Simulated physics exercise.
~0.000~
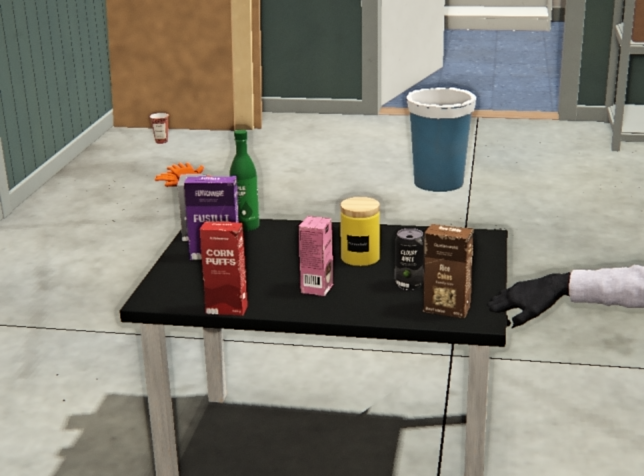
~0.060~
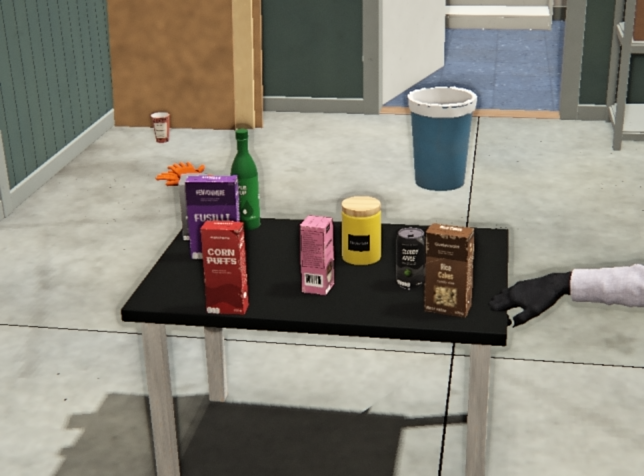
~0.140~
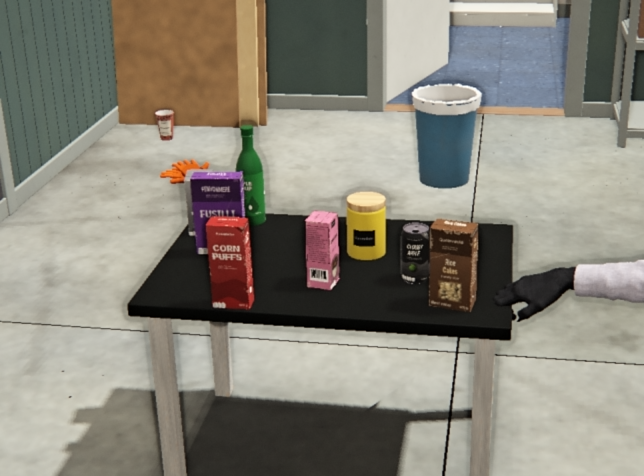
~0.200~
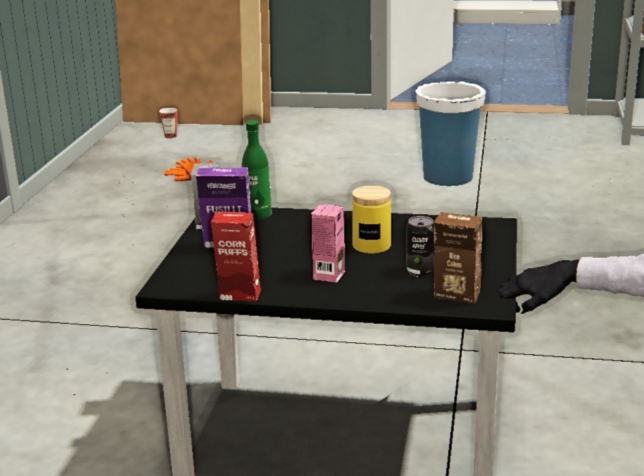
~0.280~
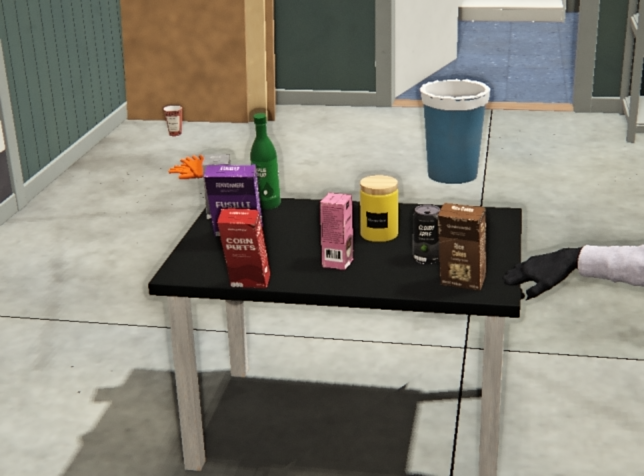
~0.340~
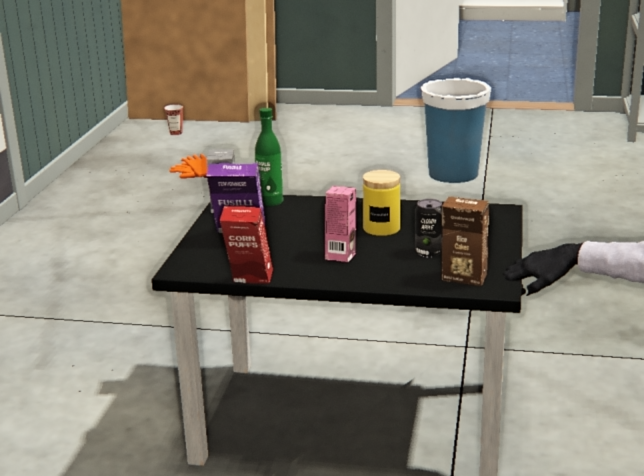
A black-gloved hand at the right edge of a black-topped table stayed beside it as the table shifted slightly away and to the right, and the purple and red packets near the left tilted.
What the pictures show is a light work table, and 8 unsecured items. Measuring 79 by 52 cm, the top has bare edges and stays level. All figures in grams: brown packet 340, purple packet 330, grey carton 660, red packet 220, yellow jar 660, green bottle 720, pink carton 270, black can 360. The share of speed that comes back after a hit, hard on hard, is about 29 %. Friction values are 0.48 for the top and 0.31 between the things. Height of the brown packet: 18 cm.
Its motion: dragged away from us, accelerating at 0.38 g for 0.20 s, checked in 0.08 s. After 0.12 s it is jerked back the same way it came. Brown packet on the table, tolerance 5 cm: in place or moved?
The item travels off.
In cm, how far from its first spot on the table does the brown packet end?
The shift is close to 15 cm.
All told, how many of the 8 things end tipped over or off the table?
I make it 5.
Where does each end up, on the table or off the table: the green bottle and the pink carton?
At the end the green bottle winds up past the limits and the pink carton stays inside the limits.
After 0.64 s, table 4 cm from its start; green bottle now off the table; brown packet on its side near (478, 252); pink carton on its side.
After 0.84 s, brown packet on its side near (478, 262); pink carton on its side; red packet 27° off upright.
In the end (2.0 s), off the table, green bottle; toppled on the table, brown packet, purple packet, red packet and pink carton; the other 3 under 5 cm from the start. At the end, from the last picture's camera, brown packet near (478, 262).
